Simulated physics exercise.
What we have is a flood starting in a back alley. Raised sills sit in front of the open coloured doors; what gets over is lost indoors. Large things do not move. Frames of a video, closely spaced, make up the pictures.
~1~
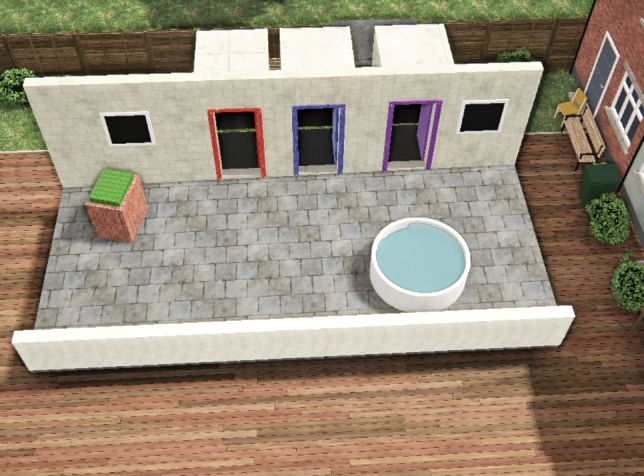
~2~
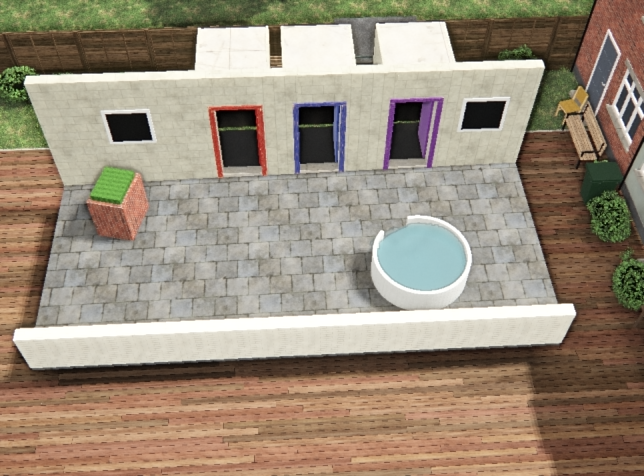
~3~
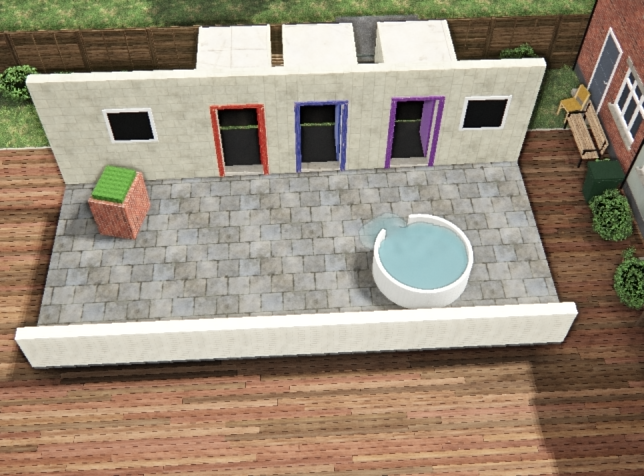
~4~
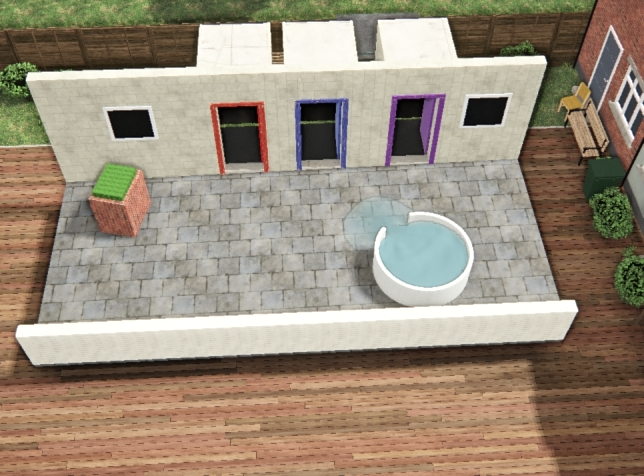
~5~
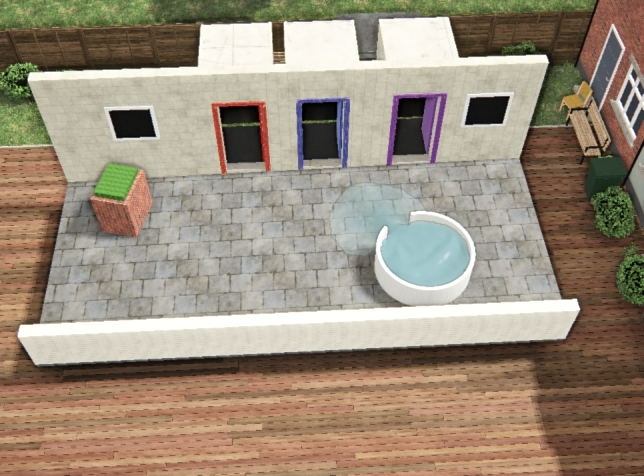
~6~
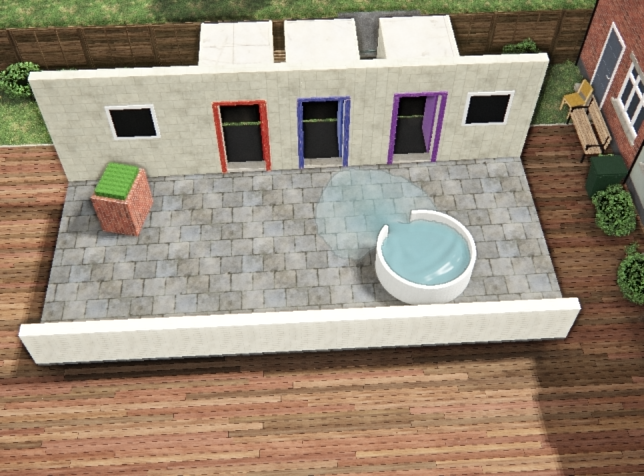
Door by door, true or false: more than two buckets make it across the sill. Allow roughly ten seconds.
Red door: False; purple door: True; blue door: True.
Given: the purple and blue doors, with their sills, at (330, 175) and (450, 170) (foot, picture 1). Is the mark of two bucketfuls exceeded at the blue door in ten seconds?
The blue door falls short.
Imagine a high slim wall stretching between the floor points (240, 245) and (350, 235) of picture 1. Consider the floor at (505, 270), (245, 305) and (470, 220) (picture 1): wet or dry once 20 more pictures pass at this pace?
Untouched, untouched, untouched.
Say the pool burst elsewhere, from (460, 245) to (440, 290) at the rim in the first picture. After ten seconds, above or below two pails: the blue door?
Door blue: It stays beneath the limit.
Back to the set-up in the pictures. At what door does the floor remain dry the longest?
The red door.
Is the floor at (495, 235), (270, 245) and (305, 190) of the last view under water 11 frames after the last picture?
First spot not wet, second soaked, third soaked.
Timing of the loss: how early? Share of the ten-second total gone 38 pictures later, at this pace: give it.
Near 55 %.
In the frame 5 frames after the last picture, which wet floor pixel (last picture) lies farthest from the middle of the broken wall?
Point: (267, 171) in the last picture's pixels.
A moment on, water covers 20 % of the floor; the red door not reached, the purple door wet at the sill, nothing in, the blue door under two buckets in.
Next, water covers 25 % of the floor; the red door wet at the sill, nothing in, the purple door under two buckets in, the blue door over two buckets in.
Then, water covers 35 % of the floor; the red door under two buckets in, the purple door over two buckets in, the blue door far over two buckets in.
Later, water covers 45 % of the floor; the red door under two buckets in, the purple door over two buckets in, the blue door far over two buckets in.
In the end, water covers 50 % of the floor; the red door under two buckets in, the purple door over two buckets in, the blue door far over two buckets in.
